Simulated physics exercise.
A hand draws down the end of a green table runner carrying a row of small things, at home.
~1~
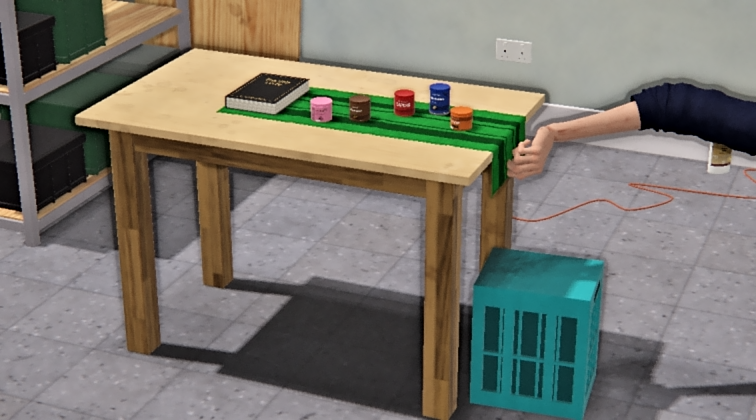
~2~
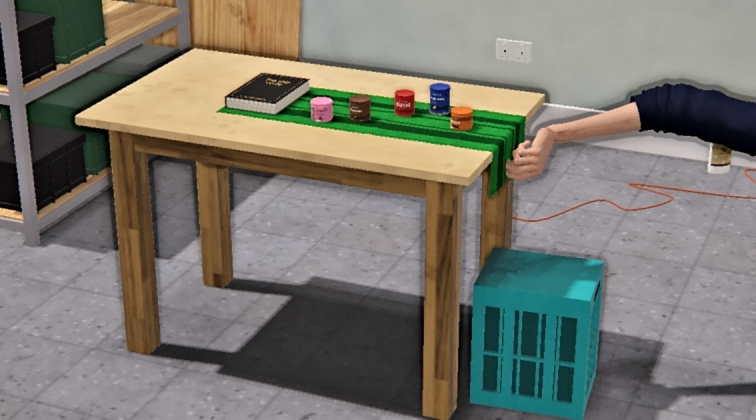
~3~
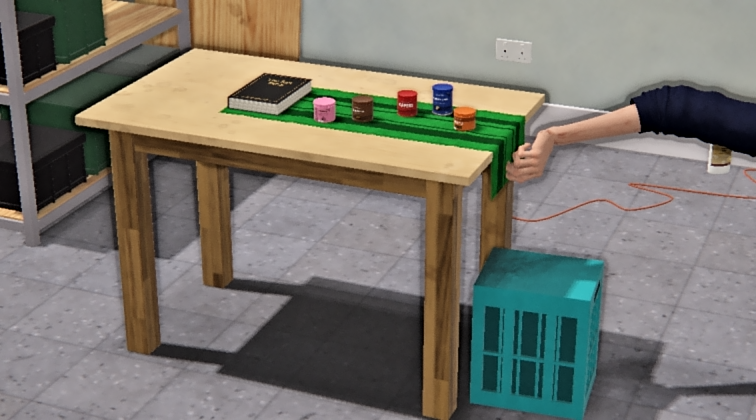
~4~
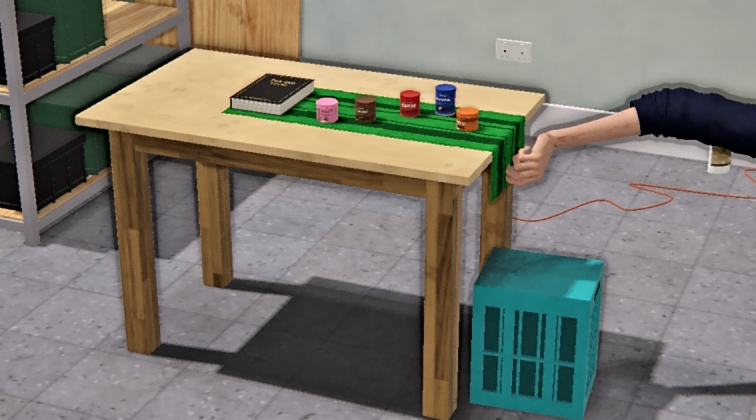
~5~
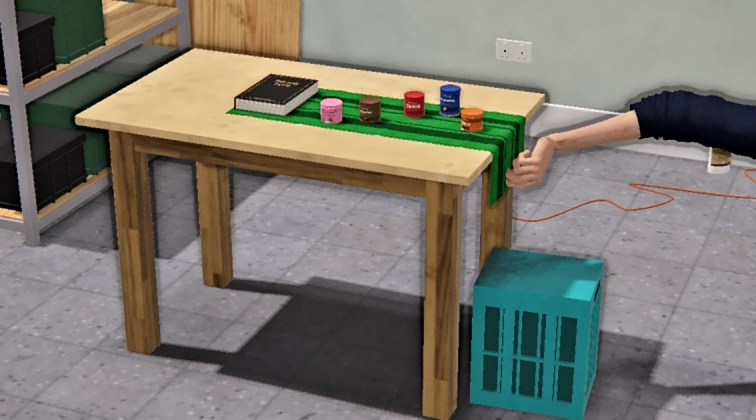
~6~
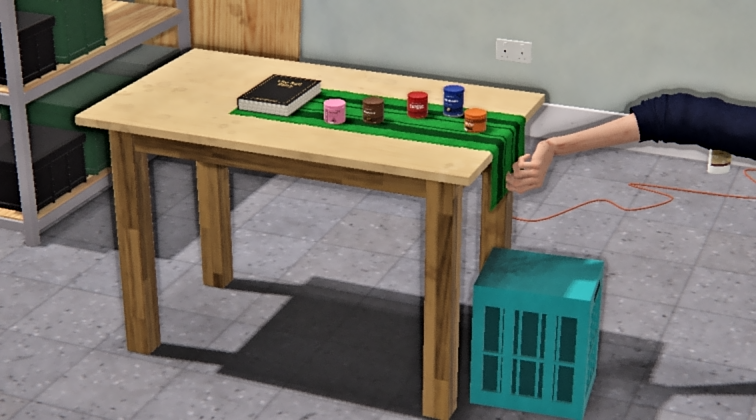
In a room with grey floor tiles, a hand at the right grips the hanging end of a green runner on a wooden table, above a teal crate. The hand slowly draws the cloth down a little, and the black book and five small coloured pots on it shift slightly right together, all still upright on the tabletop.
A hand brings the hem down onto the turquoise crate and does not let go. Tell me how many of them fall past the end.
The number is two.
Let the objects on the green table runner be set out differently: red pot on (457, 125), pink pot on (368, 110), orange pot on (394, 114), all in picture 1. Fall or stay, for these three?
Here's the result: The red pot leaves the top, the pink pot remains in place and the orange pot remains in place.
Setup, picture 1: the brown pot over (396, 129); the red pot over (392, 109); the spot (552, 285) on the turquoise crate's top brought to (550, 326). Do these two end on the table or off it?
The brown pot does not stay aboard, and the red pot does not stay aboard.
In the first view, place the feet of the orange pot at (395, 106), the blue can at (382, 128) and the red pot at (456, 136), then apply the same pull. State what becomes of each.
First the orange pot, which is kept, then the blue can, which is kept, and finally the red pot, which is lost.
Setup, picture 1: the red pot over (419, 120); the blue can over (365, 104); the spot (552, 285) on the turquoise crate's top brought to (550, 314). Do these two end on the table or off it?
The red pot? Lost. The blue can? Safe.
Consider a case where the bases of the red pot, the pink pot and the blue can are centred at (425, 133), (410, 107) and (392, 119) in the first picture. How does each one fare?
The red pot topples down, the pink pot stays put, and the blue can stays put.
A little later, hem near (507, 219); all still up.
Next, hem near (507, 252); orange pot and blue can gone.
When it is over, hem on the crate; orange pot and blue can gone. The answer is two.
